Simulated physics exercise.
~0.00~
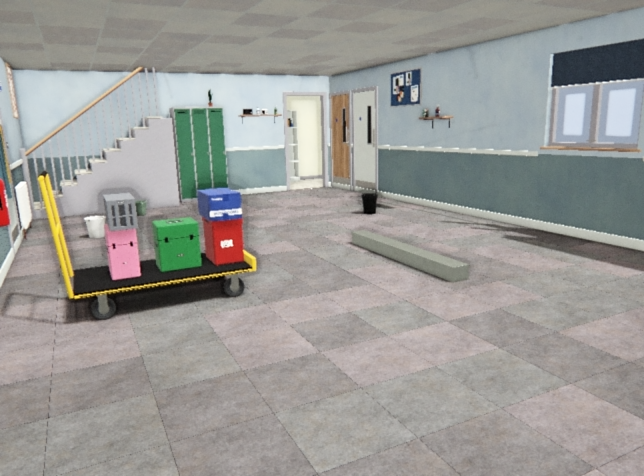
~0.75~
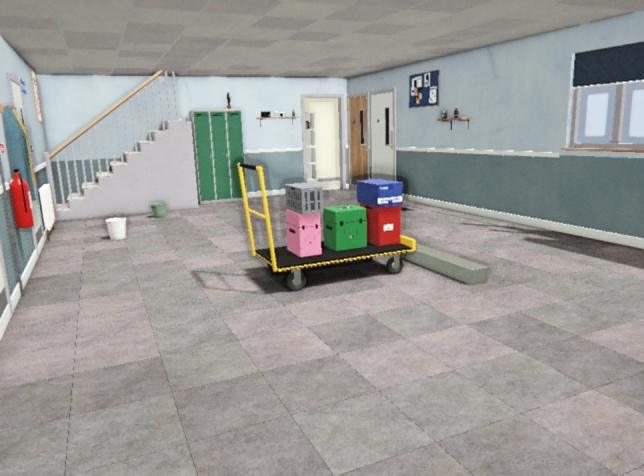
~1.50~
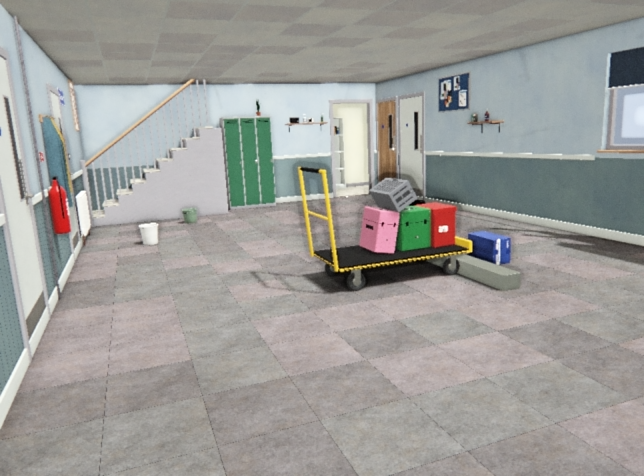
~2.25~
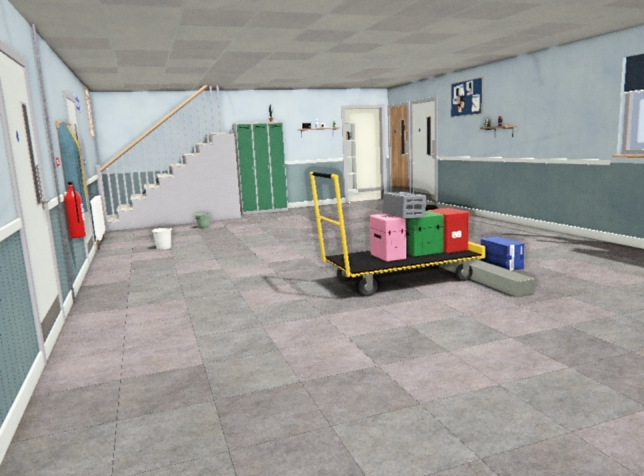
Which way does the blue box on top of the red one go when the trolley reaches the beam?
It moves to the right, coming off the front of the trolley and ending up on the floor.
